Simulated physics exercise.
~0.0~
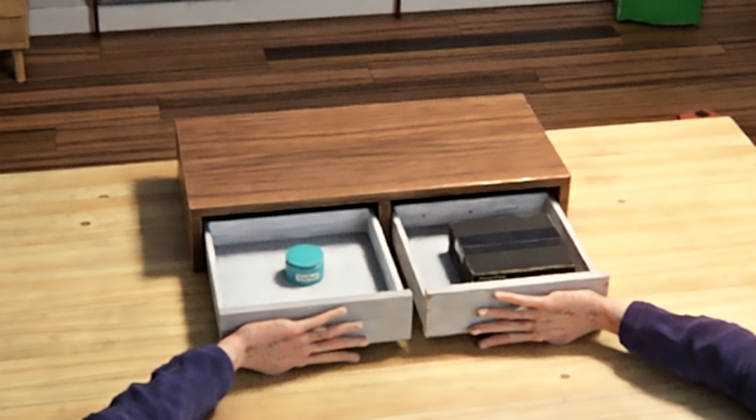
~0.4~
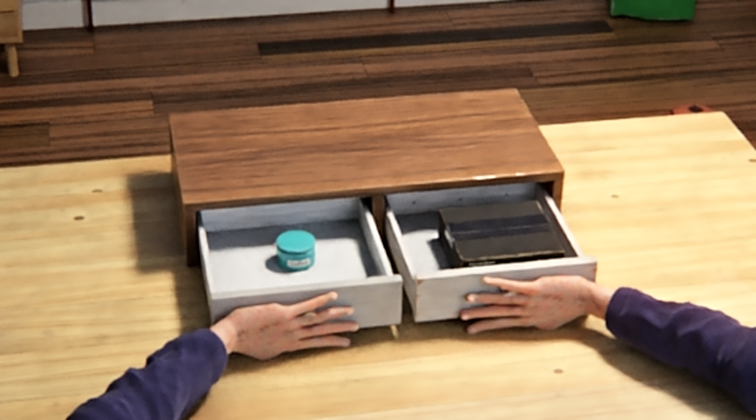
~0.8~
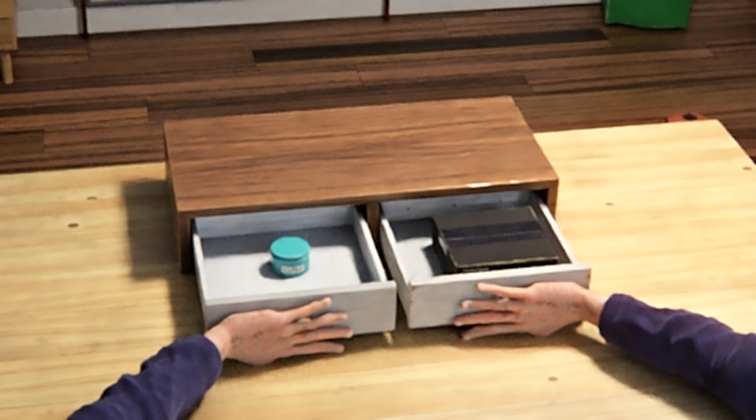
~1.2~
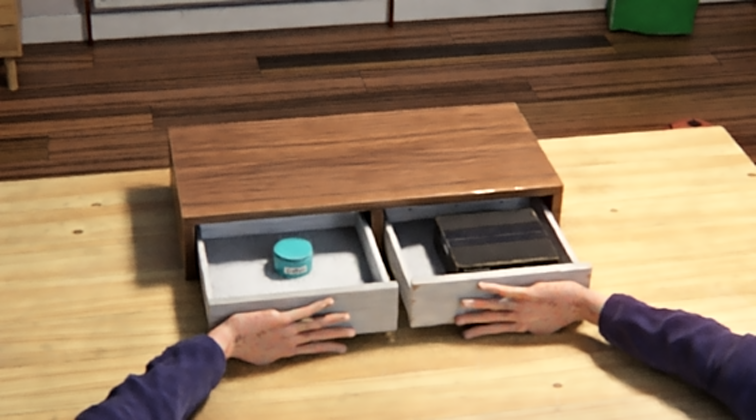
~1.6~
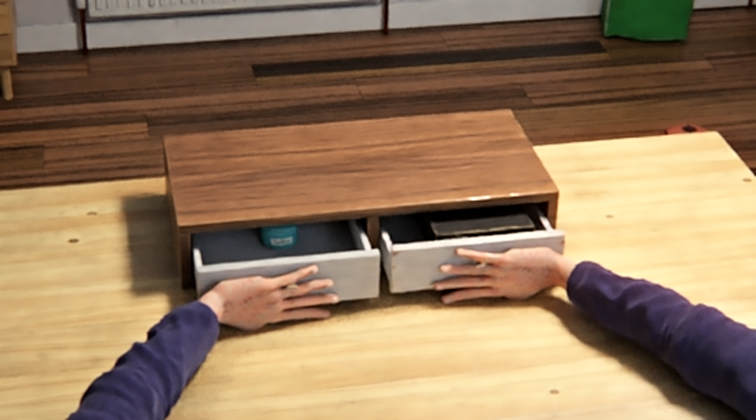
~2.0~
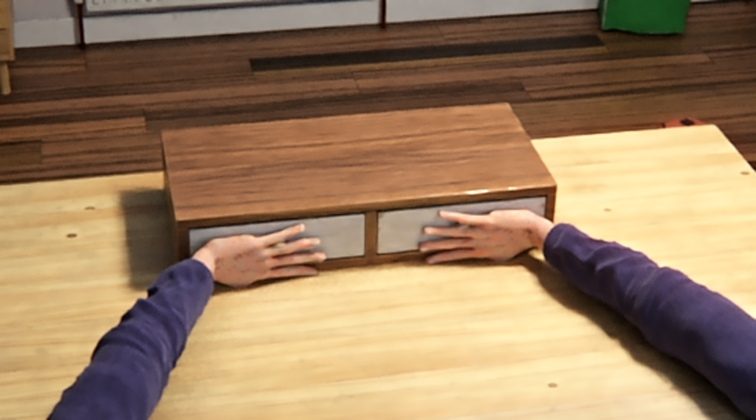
Two hands slowly pushing side-by-side drawers holding a turquoise jar and black box into a wooden chest until both close.
